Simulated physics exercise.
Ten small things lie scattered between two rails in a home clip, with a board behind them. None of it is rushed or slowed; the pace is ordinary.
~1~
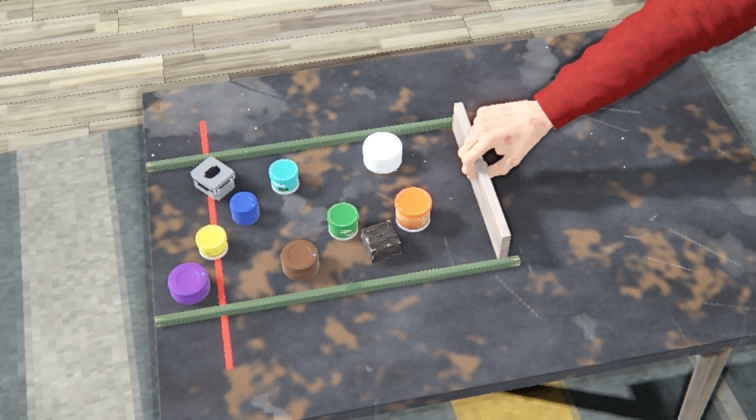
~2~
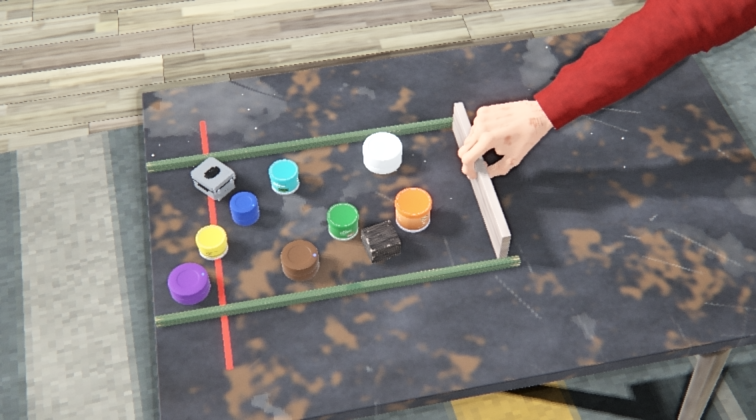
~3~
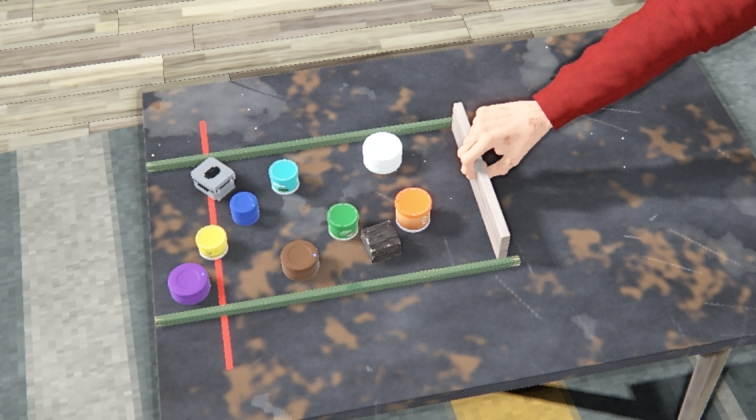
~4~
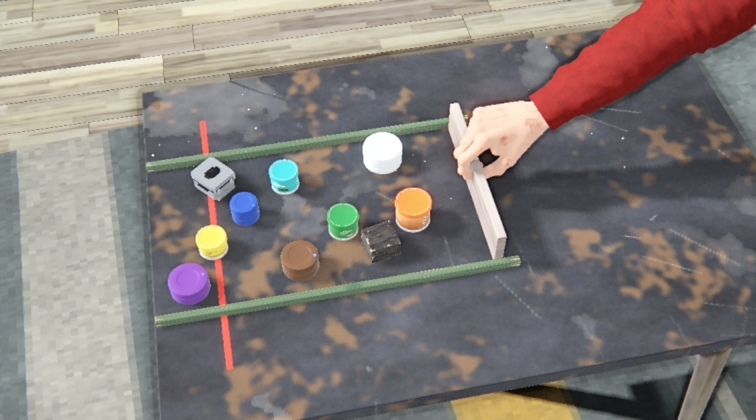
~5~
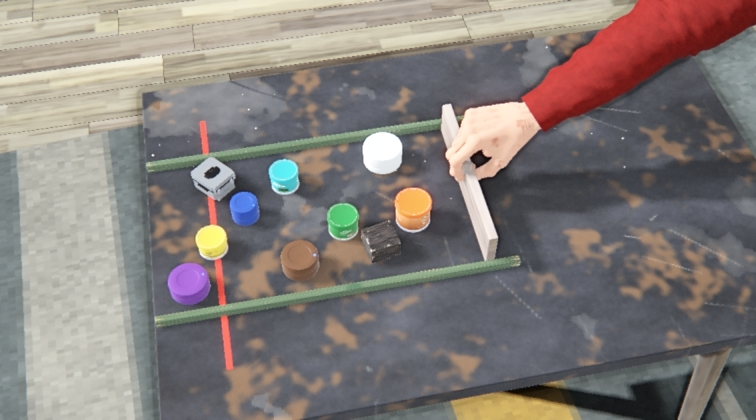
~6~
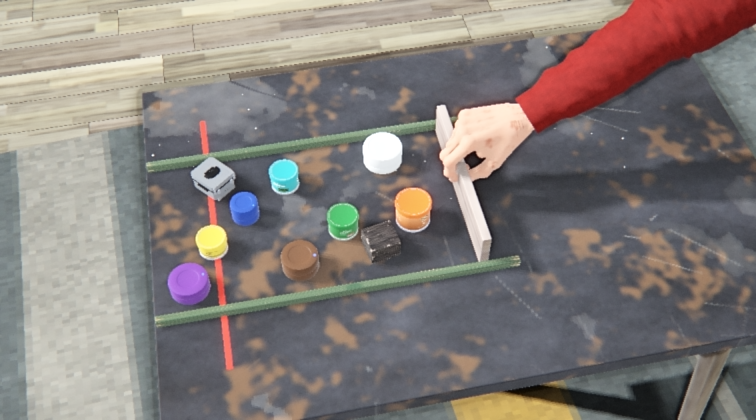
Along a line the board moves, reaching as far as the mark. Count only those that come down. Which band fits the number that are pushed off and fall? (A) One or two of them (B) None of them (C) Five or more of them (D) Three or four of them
A.
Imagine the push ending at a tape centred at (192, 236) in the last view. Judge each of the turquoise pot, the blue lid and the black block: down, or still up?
In short: Turquoise pot safe, blue lid safe, black block safe.
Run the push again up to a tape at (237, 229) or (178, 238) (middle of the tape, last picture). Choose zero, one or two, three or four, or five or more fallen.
Count of falls, case 1: None at all; case 2: 5 or more.
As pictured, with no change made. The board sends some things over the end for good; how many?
That makes a total of 2.
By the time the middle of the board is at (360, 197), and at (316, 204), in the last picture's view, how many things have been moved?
First position 4; second position 6.
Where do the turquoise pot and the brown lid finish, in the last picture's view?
The turquoise pot finishes at (176, 208); the brown lid finishes at (168, 281).
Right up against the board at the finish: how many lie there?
Number: 4.
Soon after, none off yet; purple lid at rest near (189, 284); yellow pot at rest near (212, 243); grey case at rest near (214, 179).
At rest, the number that fall off is one or two; fallen, yellow pot and purple lid.
